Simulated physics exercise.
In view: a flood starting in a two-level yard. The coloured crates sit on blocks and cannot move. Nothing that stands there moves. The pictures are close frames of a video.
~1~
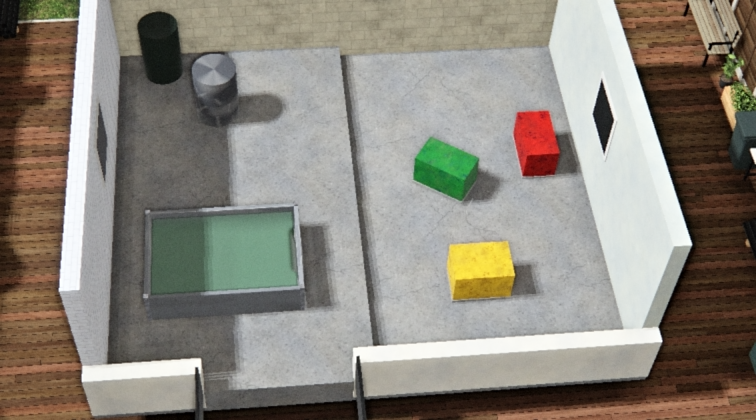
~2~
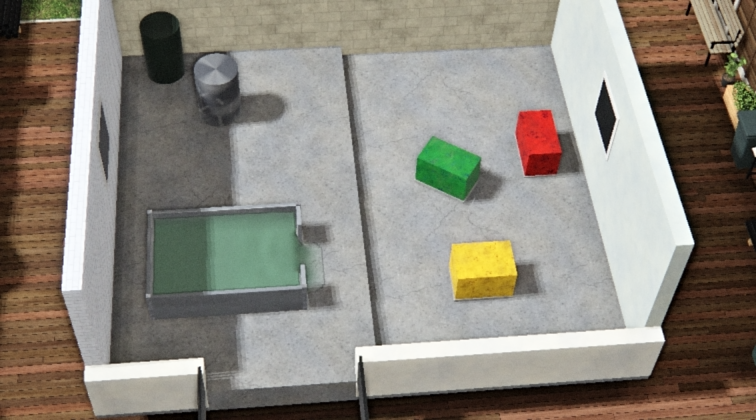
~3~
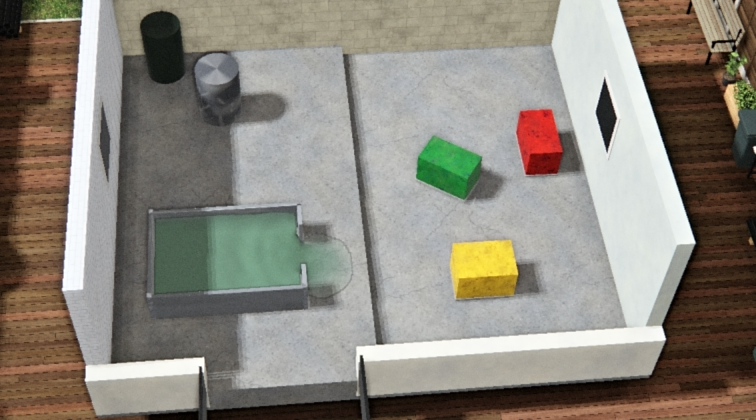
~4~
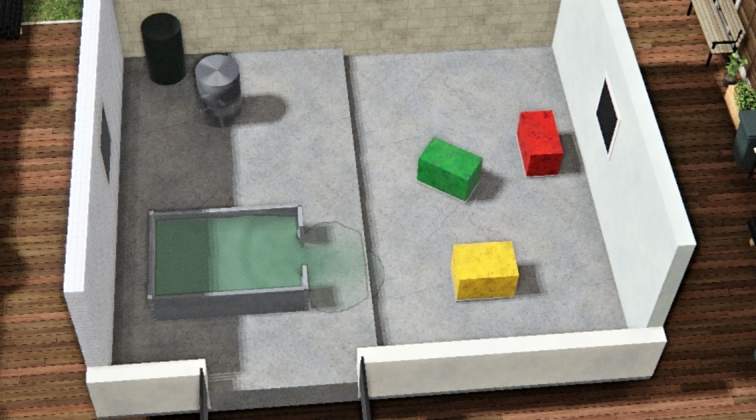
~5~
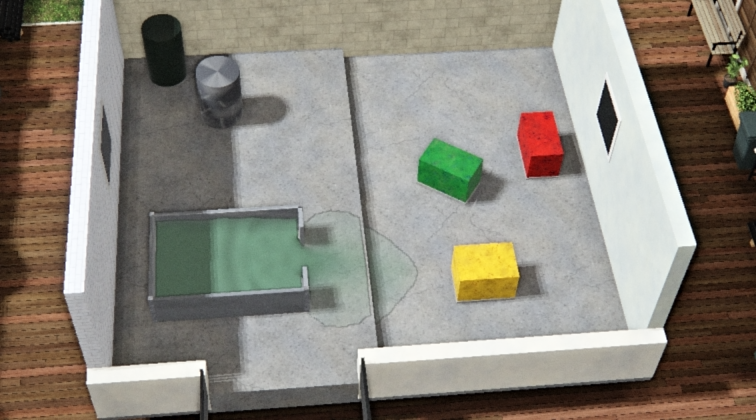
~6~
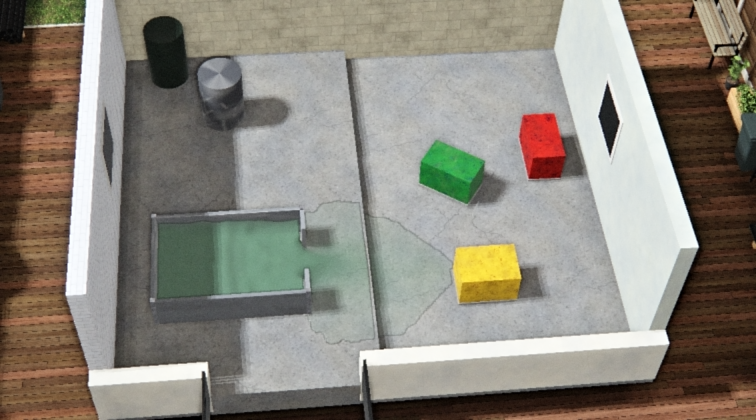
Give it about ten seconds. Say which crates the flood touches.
One by one: The green crate is wetted; the red crate is wetted; the yellow crate is wetted.
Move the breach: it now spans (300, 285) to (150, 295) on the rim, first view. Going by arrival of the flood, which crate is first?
That is the yellow-painted one.
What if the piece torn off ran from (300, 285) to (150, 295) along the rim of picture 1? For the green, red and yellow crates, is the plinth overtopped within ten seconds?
Then: Green crate remains dry; red crate is spared; yellow crate is spared.
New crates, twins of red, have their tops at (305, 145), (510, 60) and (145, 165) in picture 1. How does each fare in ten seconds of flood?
In that order: Is spared, is soaked, is spared.
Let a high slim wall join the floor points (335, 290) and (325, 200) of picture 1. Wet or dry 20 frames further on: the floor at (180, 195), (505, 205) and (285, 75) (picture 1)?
One after the other: Free of water, clear, under water.
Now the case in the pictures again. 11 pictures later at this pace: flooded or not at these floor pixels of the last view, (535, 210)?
There: Awash.
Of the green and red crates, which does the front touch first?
That is the one in green.
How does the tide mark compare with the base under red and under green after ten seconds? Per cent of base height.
About 260 and 230 per cent.
A moment on, water covers 20 % of the floor; the green crate water round its plinth, the red crate not reached, the yellow crate water round its plinth.
Next, water covers 25 % of the floor; the green crate water round its plinth, the red crate water round its plinth, the yellow crate water round its plinth.
Then, water covers 35 % of the floor; the green crate water round its plinth, the red crate water round its plinth, the yellow crate water round its plinth.
Later, water covers 45 % of the floor; the green crate water round its plinth, the red crate water round its plinth, the yellow crate water round its plinth.
In the end, water covers 55 % of the floor; the green crate was topped, the red crate was topped, the yellow crate was topped.
